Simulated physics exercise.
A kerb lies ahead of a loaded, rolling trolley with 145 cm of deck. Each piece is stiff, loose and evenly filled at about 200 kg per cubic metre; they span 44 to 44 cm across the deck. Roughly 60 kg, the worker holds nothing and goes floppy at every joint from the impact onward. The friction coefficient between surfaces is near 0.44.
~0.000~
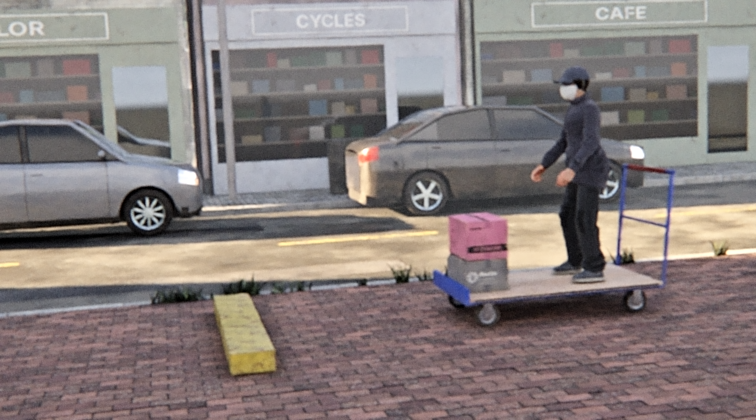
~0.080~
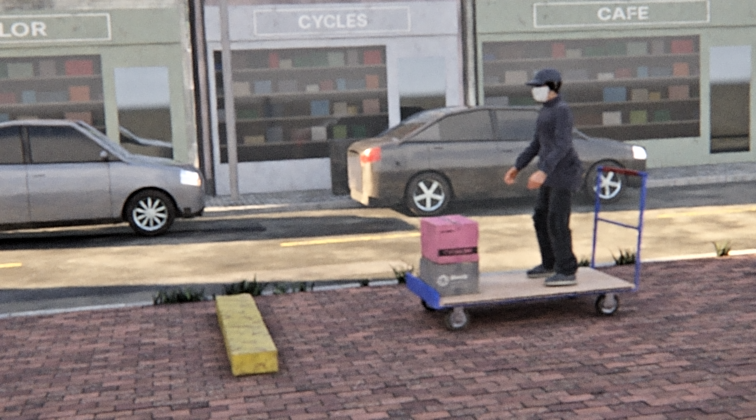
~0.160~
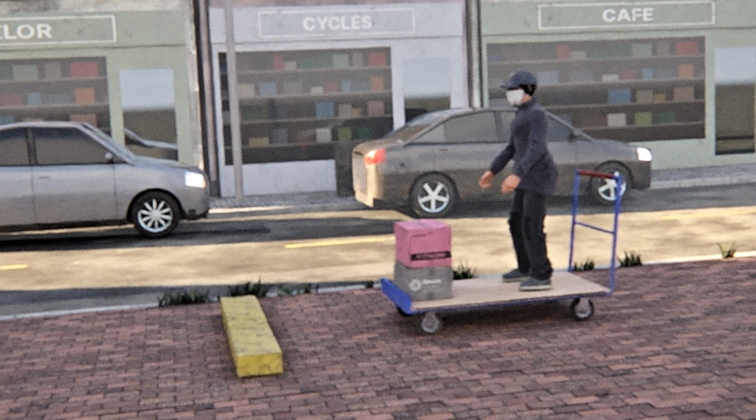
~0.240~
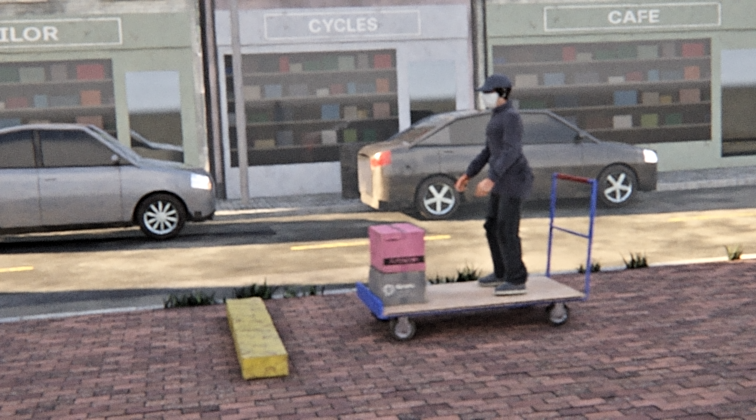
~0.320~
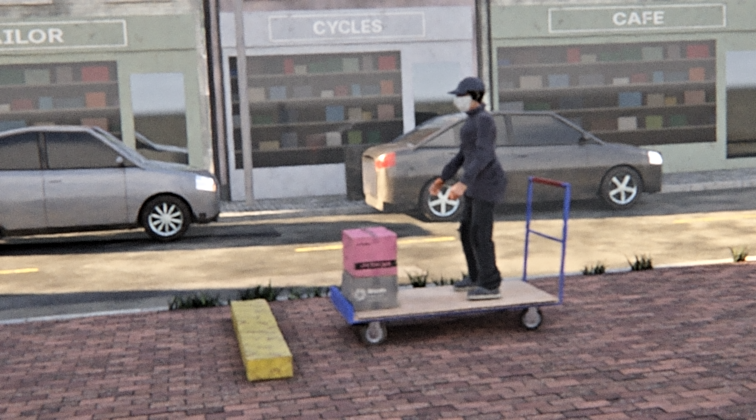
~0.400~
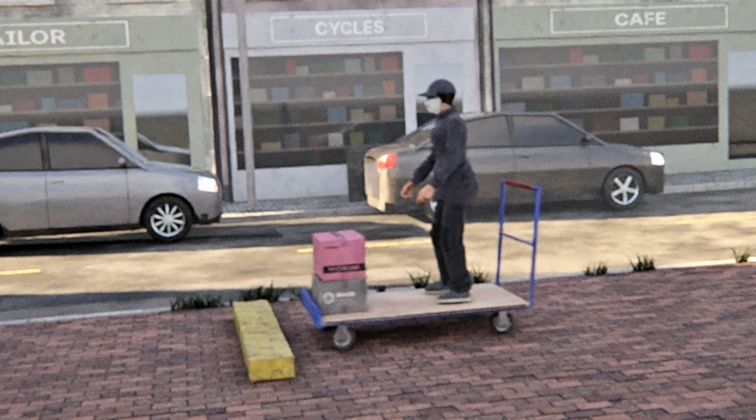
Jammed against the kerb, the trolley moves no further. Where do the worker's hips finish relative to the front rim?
The worker's hips finish beyond the front rim.
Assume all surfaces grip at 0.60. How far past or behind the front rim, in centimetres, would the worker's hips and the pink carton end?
Rest positions: Hips 30 cm beyond the rim; pink 90 cm beyond the rim.
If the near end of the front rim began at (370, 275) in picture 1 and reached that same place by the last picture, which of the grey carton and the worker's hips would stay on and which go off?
With that change, grey ends up retained, while the hips end up retained.
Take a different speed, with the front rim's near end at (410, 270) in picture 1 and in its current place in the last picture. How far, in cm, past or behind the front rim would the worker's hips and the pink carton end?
Rest positions - hips: 20 behind; pink: 110 past.
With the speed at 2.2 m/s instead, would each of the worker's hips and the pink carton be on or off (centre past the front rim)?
In that case hips on, pink off.
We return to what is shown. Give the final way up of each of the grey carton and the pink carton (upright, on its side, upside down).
At rest: Grey upright, pink upside down.
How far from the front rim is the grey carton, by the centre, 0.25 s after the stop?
About 20 cm behind the rim.
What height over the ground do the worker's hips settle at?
They end up some 10 cm off the ground.
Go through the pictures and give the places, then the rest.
Hips (587, 170), grey carton (477, 271), rim corner (468, 300); 146 cm still to roll, in the first picture.
Hips (560, 173), grey carton (449, 274), rim corner (437, 303); 122 cm still to roll, in the second picture.
Hips (535, 176), grey carton (422, 279), rim corner (409, 308); 99 cm still to roll, in the third picture.
Hips (511, 180), grey carton (397, 283), rim corner (381, 313); 76 cm still to roll, in the fourth picture.
Hips (484, 184), grey carton (369, 288), rim corner (352, 318); 53 cm still to roll, in the fifth picture.
Hips (455, 186), grey carton (339, 291), rim corner (319, 322); 30 cm still to roll. Speed about 2.9 m/s, in the sixth picture.
Impact comes at 0.50 s.
After 0.75 s the worker's hips are 42 cm behind the rim, near (321, 220) in the last picture's view.
After 1.05 s the worker's hips are 7 cm past the rim, near (253, 267) in the last picture's view.
After 1.50 s the worker's hips are 46 cm past the rim, near (199, 326) in the last picture's view.
At rest, 2.6 s, past the rim, pink carton and the worker's hips; behind it, grey carton.
